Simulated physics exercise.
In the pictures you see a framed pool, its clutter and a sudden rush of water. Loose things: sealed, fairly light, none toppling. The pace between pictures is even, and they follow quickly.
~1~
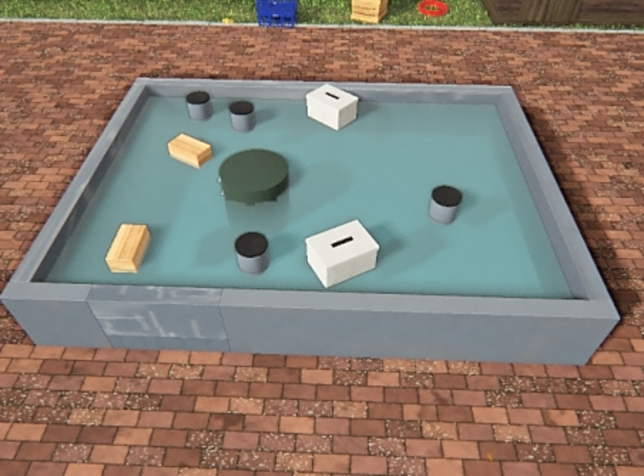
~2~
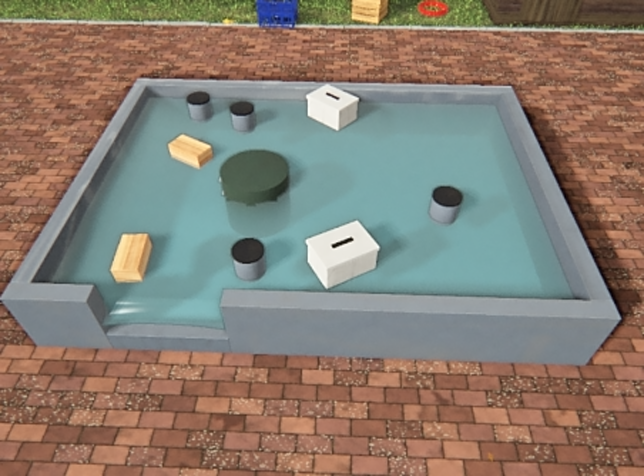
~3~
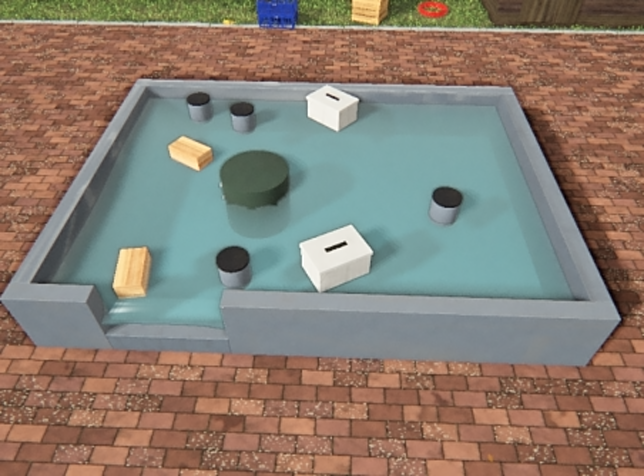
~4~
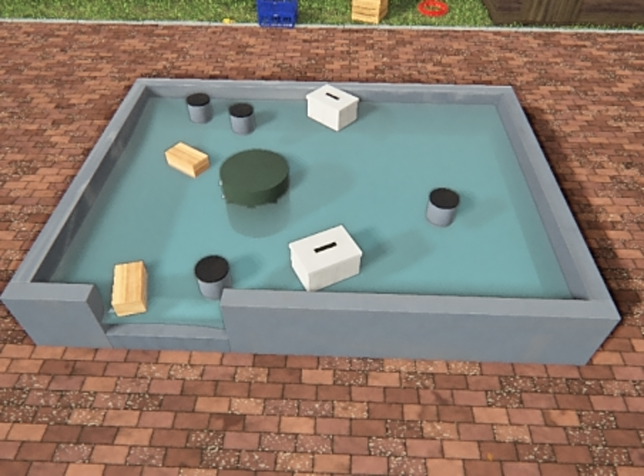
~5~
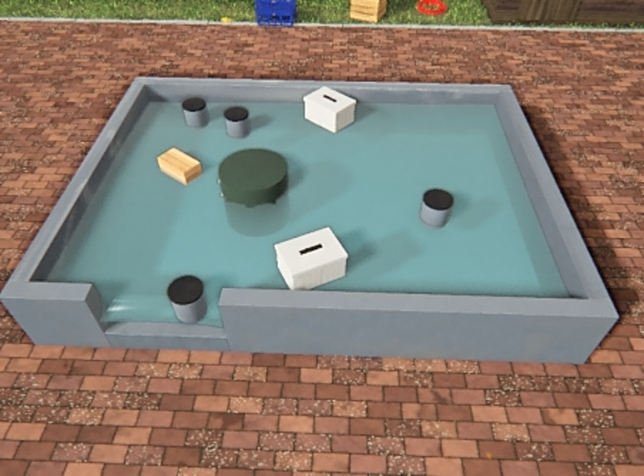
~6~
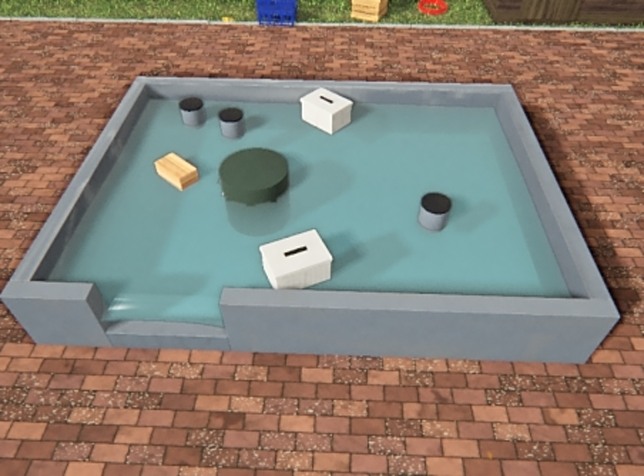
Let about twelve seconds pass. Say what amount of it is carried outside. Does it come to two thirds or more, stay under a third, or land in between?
The result is a middle share, a third to two thirds.
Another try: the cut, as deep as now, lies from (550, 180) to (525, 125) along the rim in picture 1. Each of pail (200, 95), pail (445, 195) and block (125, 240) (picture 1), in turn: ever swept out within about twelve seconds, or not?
Per object, as asked: Not flushed / flushed / not flushed.
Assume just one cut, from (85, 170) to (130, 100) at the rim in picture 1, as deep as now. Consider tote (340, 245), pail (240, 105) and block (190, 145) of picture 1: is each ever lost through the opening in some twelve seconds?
Answer, item by item: Not lost, lost, lost.
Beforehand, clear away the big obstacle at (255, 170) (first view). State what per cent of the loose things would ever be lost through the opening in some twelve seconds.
Close to 40 percent, I'd say.
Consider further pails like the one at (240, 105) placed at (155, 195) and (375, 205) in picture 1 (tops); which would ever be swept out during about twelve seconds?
Result, as listed: Ends up outside; ends up outside.
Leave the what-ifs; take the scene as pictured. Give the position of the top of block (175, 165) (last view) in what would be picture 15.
(164, 209).
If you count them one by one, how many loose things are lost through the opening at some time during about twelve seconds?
It comes out at 4.
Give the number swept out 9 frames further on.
That makes 3.
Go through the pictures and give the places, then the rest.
In the first picture, a tote at (342, 243) floats; a block at (189, 145), afloat; 0 of 8 have shifted.
In the second picture, a tote at (343, 244) floats; a block at (189, 145), afloat; 1 of 8 have shifted.
In the third picture, a tote at (336, 248), afloat, close to its start; a block at (190, 147), afloat; 2 of 8 have shifted.
In the fourth picture, a tote at (325, 248), afloat, close to its start; a block at (186, 154) floats, close to its start; 4 of 8 have shifted.
In the fifth picture, a tote at (311, 250), afloat, close to its start; a block at (178, 160), afloat, close to its start; 7 of 8 have shifted.
In the sixth picture, a tote at (296, 252) floats, close to its start; a block at (175, 166), afloat, close to its start; 8 of 8 have shifted.
A moment on, 2 of 8 are out; 6 afloat.
Next, 3 of 8 are out; 5 afloat.
Later, 3 of 8 are out; 5 afloat.
In the end, 4 of 8 are out; 4 afloat.
